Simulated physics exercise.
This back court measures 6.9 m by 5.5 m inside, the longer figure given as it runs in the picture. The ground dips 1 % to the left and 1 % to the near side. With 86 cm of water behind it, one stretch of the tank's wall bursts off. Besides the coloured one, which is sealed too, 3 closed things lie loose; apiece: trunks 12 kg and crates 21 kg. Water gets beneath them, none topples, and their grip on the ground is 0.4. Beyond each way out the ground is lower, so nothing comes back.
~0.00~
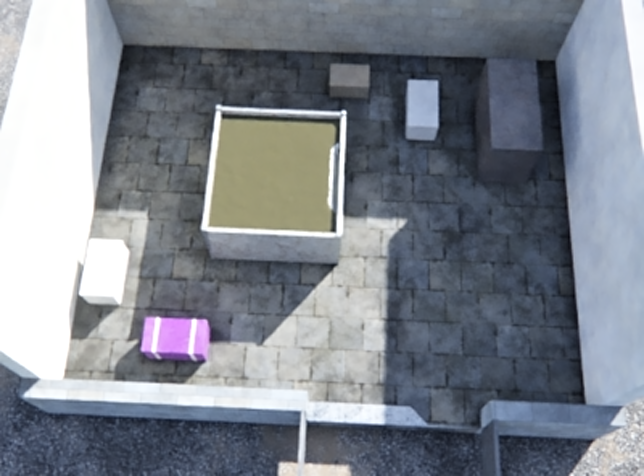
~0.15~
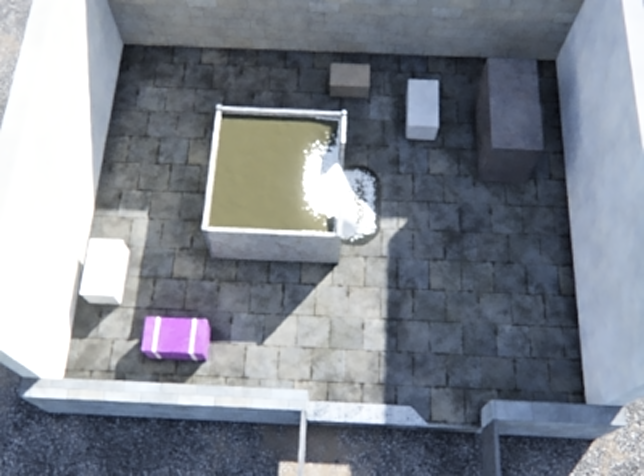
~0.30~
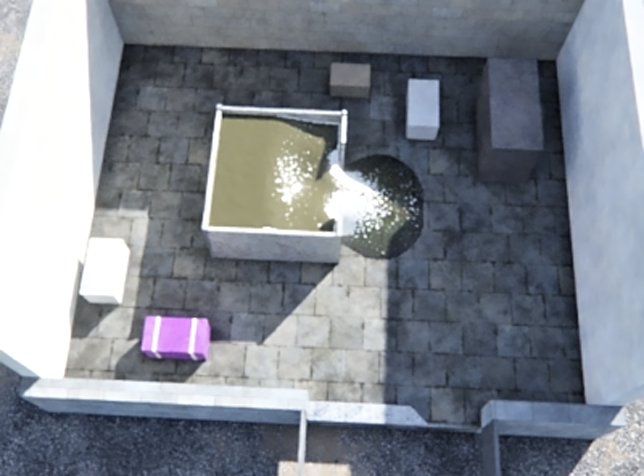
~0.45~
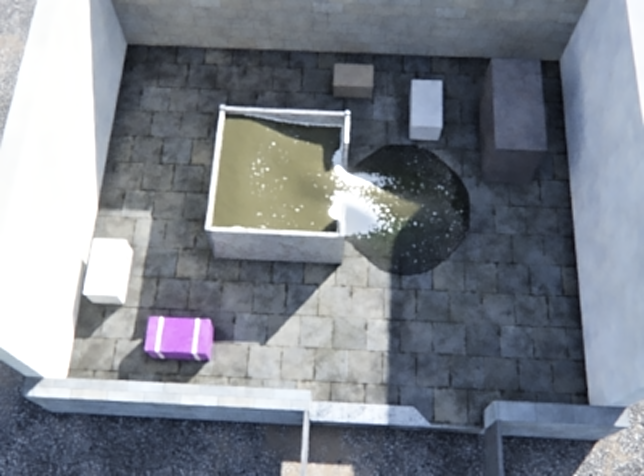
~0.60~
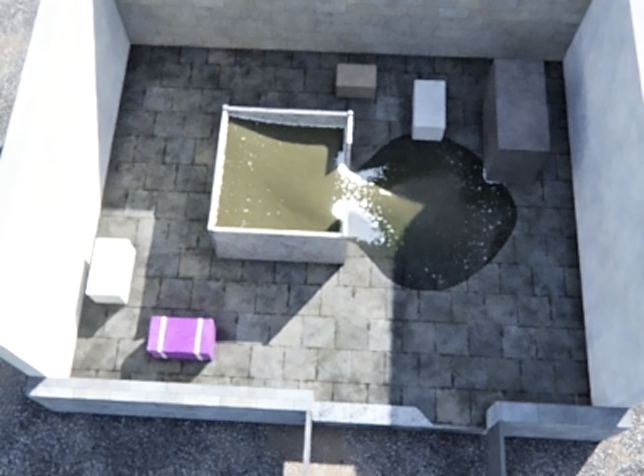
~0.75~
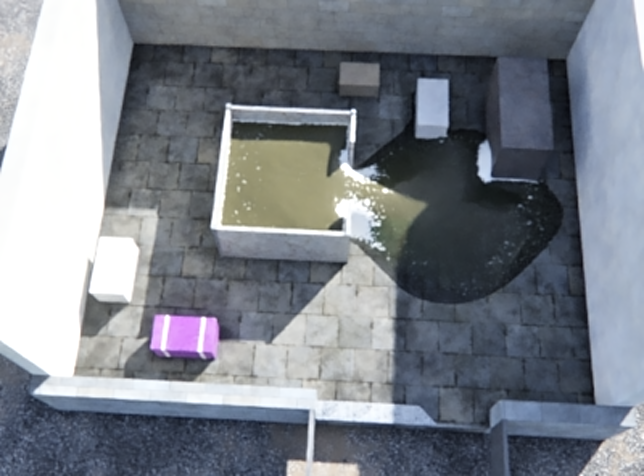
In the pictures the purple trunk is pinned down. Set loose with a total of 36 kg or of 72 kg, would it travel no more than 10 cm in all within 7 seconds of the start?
For it, the smaller load will do.
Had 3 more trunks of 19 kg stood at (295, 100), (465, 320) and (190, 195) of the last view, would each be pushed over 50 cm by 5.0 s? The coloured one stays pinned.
In that order: Short of it, over, under.
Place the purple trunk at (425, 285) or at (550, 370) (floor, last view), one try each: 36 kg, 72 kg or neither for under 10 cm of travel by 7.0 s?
In that order: Neither is enough; neither holds.
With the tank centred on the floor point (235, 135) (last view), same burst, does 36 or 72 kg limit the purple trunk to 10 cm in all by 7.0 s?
Then the lower weight is enough.
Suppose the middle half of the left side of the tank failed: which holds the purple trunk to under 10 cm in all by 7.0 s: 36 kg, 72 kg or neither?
In that case neither load is enough.
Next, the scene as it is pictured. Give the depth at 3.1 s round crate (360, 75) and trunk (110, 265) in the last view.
About 3 and 0 cm.
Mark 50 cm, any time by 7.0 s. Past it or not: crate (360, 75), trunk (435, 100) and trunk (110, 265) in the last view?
In turn: Short of it, over, short of it.
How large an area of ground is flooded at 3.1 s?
Roughly 20 m2.
After 1.4 s the purple trunk would be 0 cm from its start with 36 kg and 0 cm from its start with 72 kg; 0 cm of water round it then.
After 3.1 s the purple trunk would be 0 cm from its start with 36 kg and 0 cm from its start with 72 kg; 0 cm of water round it then.
After 4.9 s the purple trunk would be 0 cm from its start with 36 kg and 0 cm from its start with 72 kg; 4 cm of water round it then.
After 7.0 s the purple trunk would be 0 cm from its start with 36 kg and 0 cm from its start with 72 kg; 4 cm of water round it then.
